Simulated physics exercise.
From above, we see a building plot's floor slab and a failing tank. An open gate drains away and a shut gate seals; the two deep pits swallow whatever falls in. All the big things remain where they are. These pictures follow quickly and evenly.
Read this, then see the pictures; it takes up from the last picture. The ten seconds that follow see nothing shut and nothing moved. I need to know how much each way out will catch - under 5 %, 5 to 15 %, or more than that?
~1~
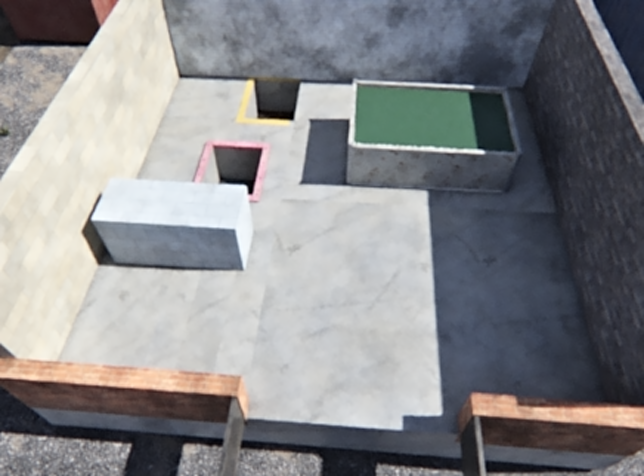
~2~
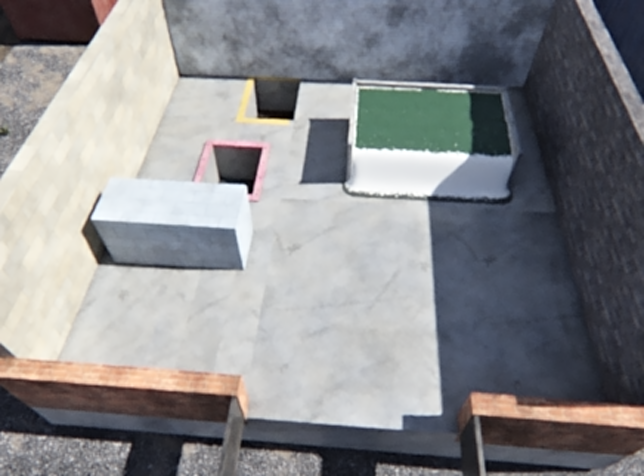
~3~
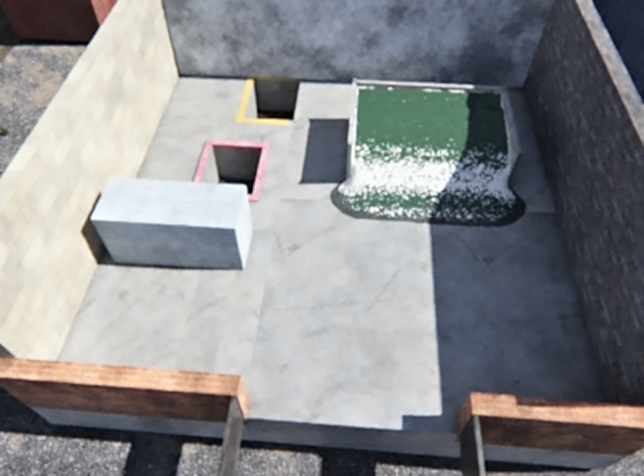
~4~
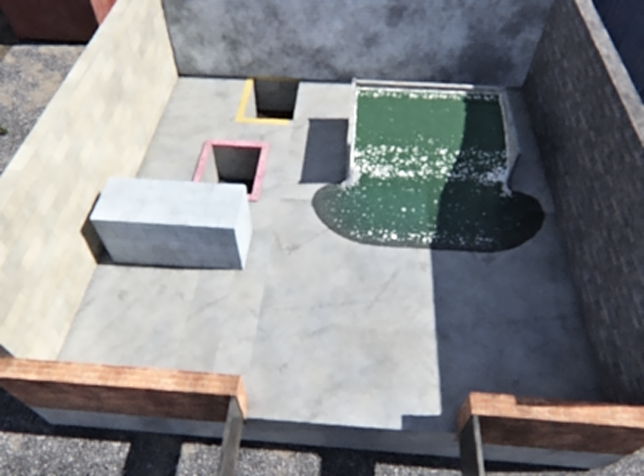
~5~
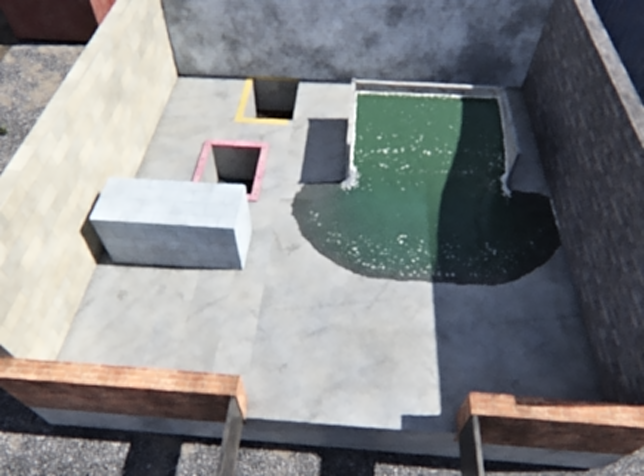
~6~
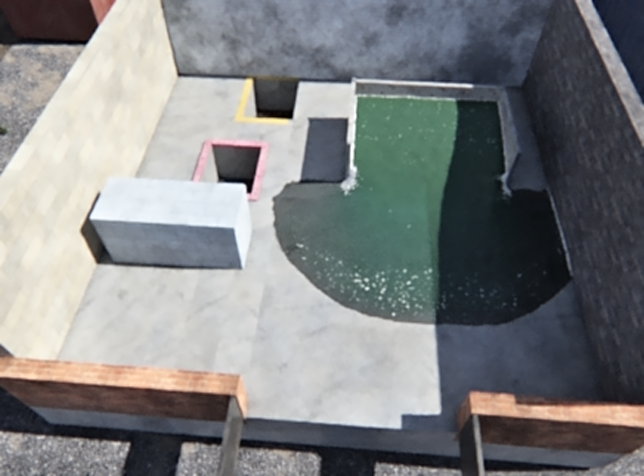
The gate is busy - draining past fifteen per cent; the yellow pit is nearly idle - draining beneath five per cent; the pink pit is nearly idle - draining beneath five per cent.
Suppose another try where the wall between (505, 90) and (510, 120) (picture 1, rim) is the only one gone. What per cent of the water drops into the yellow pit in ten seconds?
Parts in a hundred: Yellow 30.
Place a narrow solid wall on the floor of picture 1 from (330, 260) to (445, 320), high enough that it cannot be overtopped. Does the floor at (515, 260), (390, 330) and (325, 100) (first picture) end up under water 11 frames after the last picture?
Taking the three spots in the order asked, they are waterlogged, bone-dry and bone-dry.
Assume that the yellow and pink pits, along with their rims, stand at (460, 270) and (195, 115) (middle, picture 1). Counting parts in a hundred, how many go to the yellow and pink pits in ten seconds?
Roughly, in per cent: Yellow 45, pink 0.
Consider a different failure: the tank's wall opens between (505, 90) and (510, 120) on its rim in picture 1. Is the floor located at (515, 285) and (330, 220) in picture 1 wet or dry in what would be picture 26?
Well, the first place ends up drenched, and the second one left untouched.
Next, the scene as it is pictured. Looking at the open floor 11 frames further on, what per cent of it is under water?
Close to 50 %.
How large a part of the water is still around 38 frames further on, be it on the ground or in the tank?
About 60 %.
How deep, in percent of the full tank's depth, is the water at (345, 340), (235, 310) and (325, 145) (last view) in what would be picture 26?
First 6, next 6, last 0 in a hundred.
A moment on, water covers 45 % of the floor; the gate 3 %, the yellow pit 0 %, the pink pit 0 %.
Next, water covers 50 % of the floor; the gate 14 %, the yellow pit 0 %, the pink pit 0 %.
Then, water covers 55 % of the floor; the gate 28 %, the yellow pit 0 %, the pink pit 0 %.
Later, water covers 65 % of the floor; the gate 39 %, the yellow pit 0 %, the pink pit 0 %.
In the end, water covers 85 % of the floor; the gate 43 %, the yellow pit 1 %, the pink pit 1 %.
